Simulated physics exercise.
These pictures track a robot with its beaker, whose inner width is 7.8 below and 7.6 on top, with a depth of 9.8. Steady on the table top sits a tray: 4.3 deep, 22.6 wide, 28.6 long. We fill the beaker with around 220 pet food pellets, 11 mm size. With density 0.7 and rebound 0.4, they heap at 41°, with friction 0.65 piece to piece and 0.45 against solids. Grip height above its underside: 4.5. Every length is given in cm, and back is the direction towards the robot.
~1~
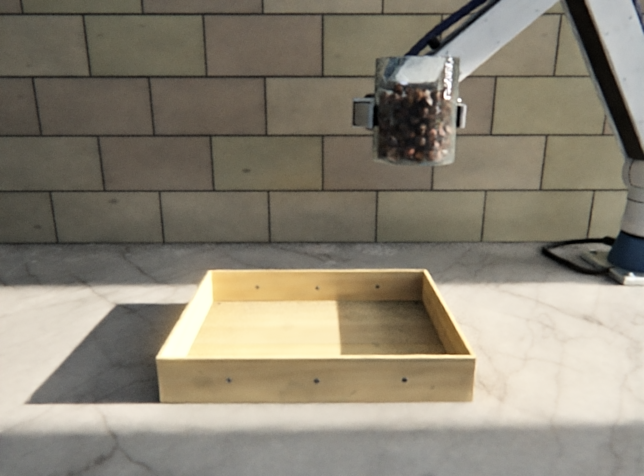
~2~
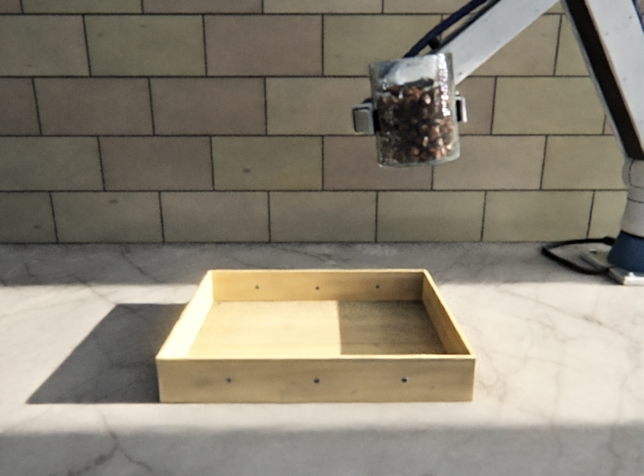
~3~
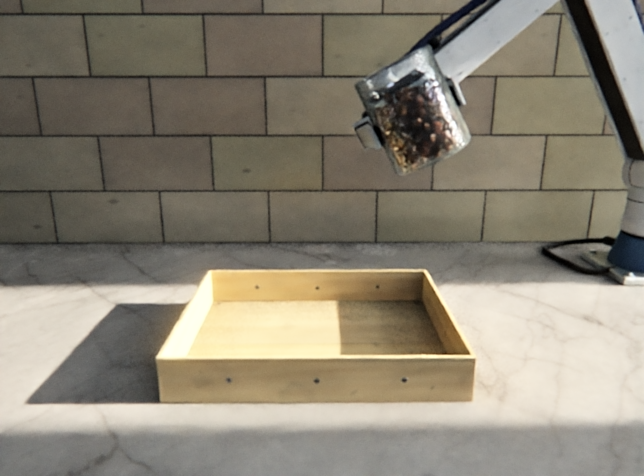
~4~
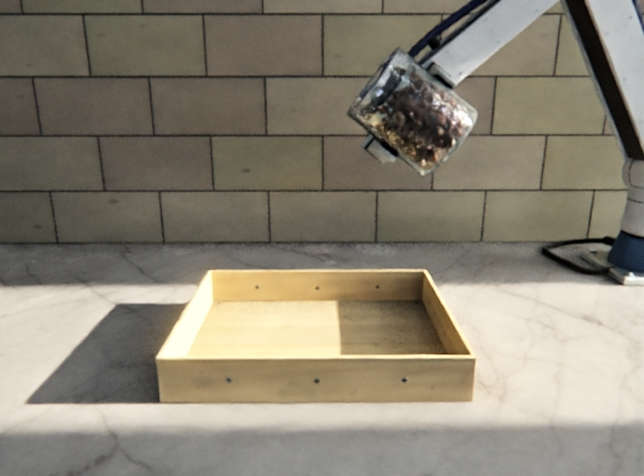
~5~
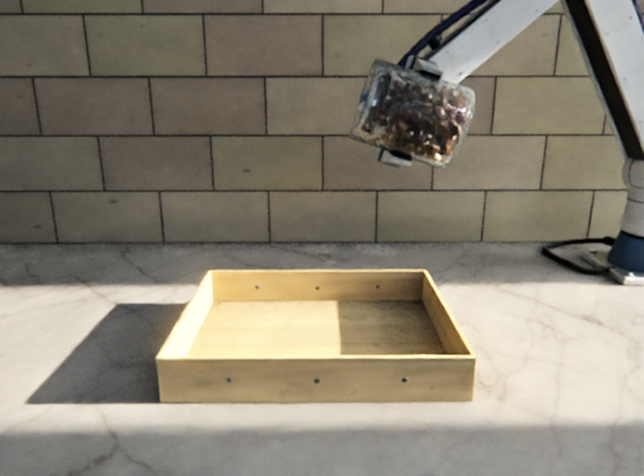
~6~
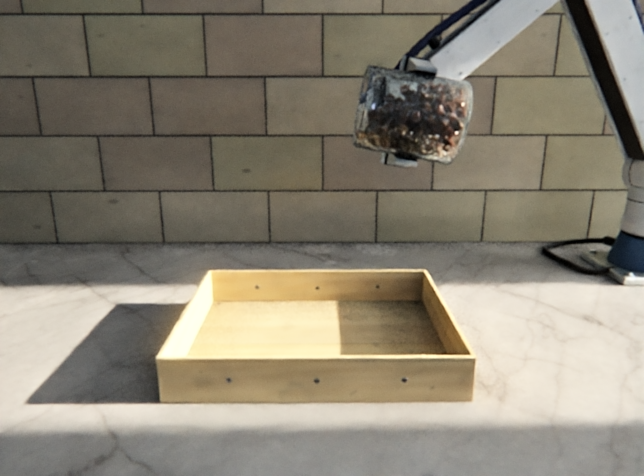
Above a shallow wooden tray on a marble counter, a robot arm held a clear container of small brown pellets and steadily tipped it to the left until it lay nearly on its side.
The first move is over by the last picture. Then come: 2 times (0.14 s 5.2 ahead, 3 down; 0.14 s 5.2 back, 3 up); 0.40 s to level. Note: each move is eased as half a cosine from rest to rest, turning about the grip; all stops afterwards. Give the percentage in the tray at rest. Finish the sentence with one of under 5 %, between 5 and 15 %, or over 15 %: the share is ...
The share is over 15 %.
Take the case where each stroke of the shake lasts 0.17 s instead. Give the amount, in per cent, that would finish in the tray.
I'd expect close to 5 per cent then.
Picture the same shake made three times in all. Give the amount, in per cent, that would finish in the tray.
Then roughly 30 percent.
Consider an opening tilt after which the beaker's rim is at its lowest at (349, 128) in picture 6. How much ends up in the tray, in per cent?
About 5 %.
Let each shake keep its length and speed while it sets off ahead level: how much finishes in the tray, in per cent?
I'd reckon around 50 per cent.
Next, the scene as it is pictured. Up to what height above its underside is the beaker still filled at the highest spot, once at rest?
Around 7.0 centimetres above the underside.
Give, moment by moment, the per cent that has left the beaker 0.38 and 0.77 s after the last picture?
10, then 25.
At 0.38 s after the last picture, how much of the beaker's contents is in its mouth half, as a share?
I'd guess about 30 percent of it.
Then, 0.38 s on, tilted 80° forward, highest piece 26 above the table; 190 in the beaker, 18 in the tray, 7 in flight or on a rim.
Then, 0.77 s on, tilted 37° forward, highest piece 28 above the table; 166 in the beaker, 48 in the tray, 1 in flight or on a rim.
Then, 1.16 s on, level, highest piece 29 above the table; 166 in the beaker, 49 in the tray.
Then, 2.21 s on, level, highest piece 28 above the table; 166 in the beaker, 49 in the tray.
In the end, 166 in the beaker, 49 in the tray. That is 23 % in the tray.
